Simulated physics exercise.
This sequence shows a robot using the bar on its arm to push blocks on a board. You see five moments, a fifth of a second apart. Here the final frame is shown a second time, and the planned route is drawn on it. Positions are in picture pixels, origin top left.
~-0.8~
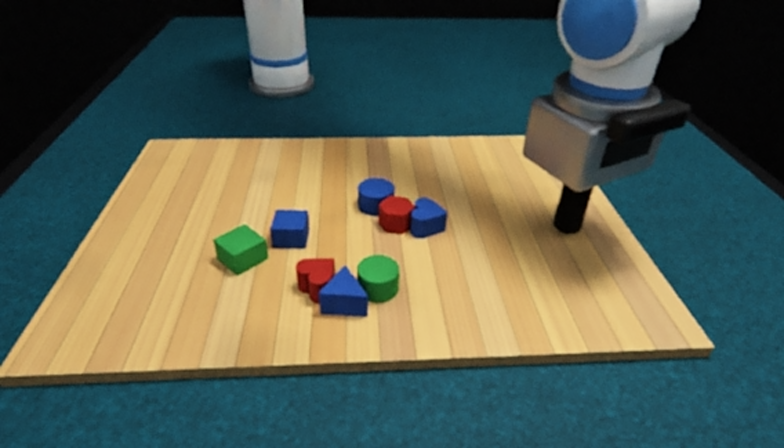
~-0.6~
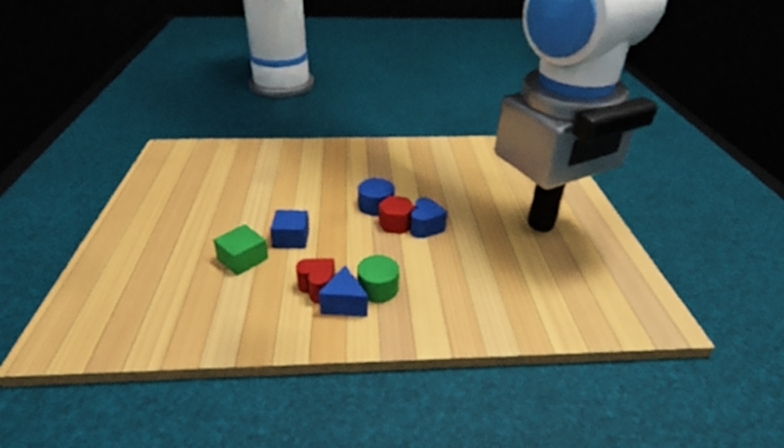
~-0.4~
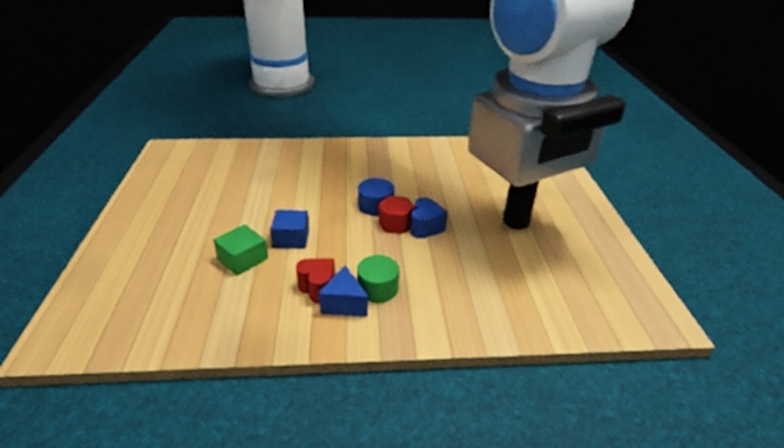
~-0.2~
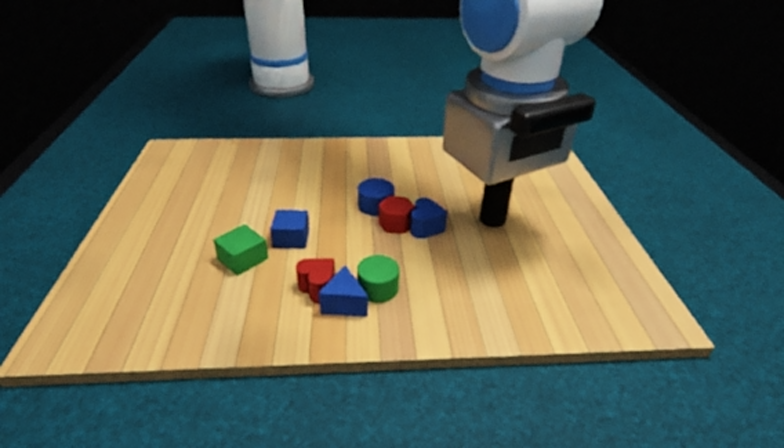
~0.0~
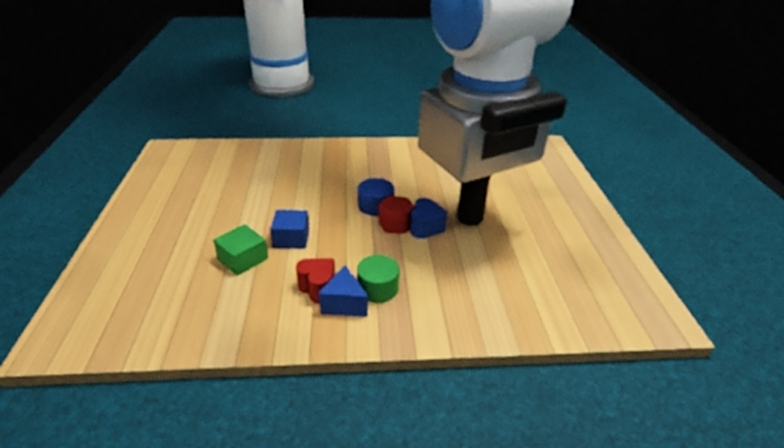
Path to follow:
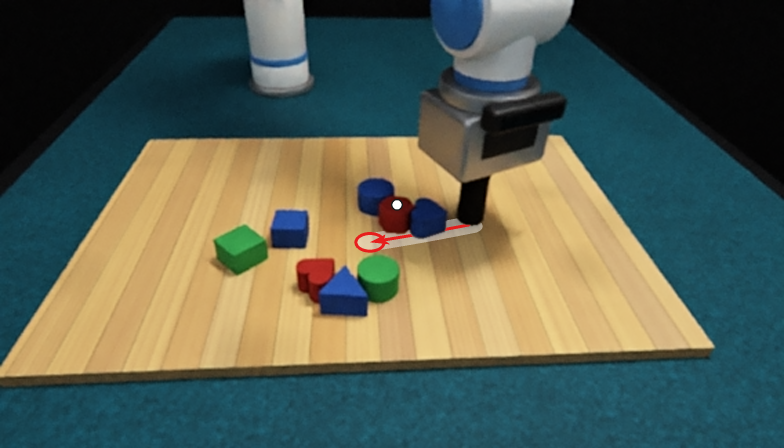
We see a robot arm holding a dark bar over the right side of a wooden board with scattered red, blue and green blocks. The arm moves steadily left, bringing the bar nearer the blue heart-shaped block, while the blocks stay still.
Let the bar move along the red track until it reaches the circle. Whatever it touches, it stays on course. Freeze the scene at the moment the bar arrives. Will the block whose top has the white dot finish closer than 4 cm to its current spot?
The answer is no.
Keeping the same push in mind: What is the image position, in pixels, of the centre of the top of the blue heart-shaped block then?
Its top middle will sit at (340, 221).
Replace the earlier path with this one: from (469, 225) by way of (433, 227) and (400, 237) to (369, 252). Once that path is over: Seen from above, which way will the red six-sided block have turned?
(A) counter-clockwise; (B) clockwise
B: Clockwise.
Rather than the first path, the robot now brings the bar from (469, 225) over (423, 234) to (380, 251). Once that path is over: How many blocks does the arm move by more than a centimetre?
I expect two blocks to be moved by more than 1 cm.
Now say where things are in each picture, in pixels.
Lower end of the bar at (567, 226), tops of blocks, blue circular block at (376, 187), green circular block at (378, 268), red six-sided block at (397, 205), blue heart-shaped block at (427, 209), in the first picture.
Bar at (541, 224), blocks as before, in the second picture.
Bar at (516, 222), blocks as before, in the third picture.
Bar at (493, 220), blocks as before, in the fourth picture.
Bar at (470, 218), blue circular block at (376, 187), green circular block at (378, 268), red six-sided block at (397, 205), blue heart-shaped block at (427, 209), in the fifth picture.
The drawn path runs straight from (469, 225) to (370, 242); the dot is on the red six-sided block.
What follows on the original path. One third of the way, bar at (438, 224); blue circular block at (374, 186); red six-sided block at (385, 205), turned 25° clockwise; blue heart-shaped block at (410, 214), turned 15° clockwise.
Two thirds of the way, bar at (404, 230); blue circular block at (373, 186); red six-sided block at (359, 204), turned 70° clockwise; blue heart-shaped block at (376, 220), turned 25° clockwise.
At the end, bar at (370, 235); blue circular block at (373, 186); green circular block not moved; red six-sided block at (348, 201), turned 100° clockwise; blue heart-shaped block at (340, 221), turned 55° clockwise.
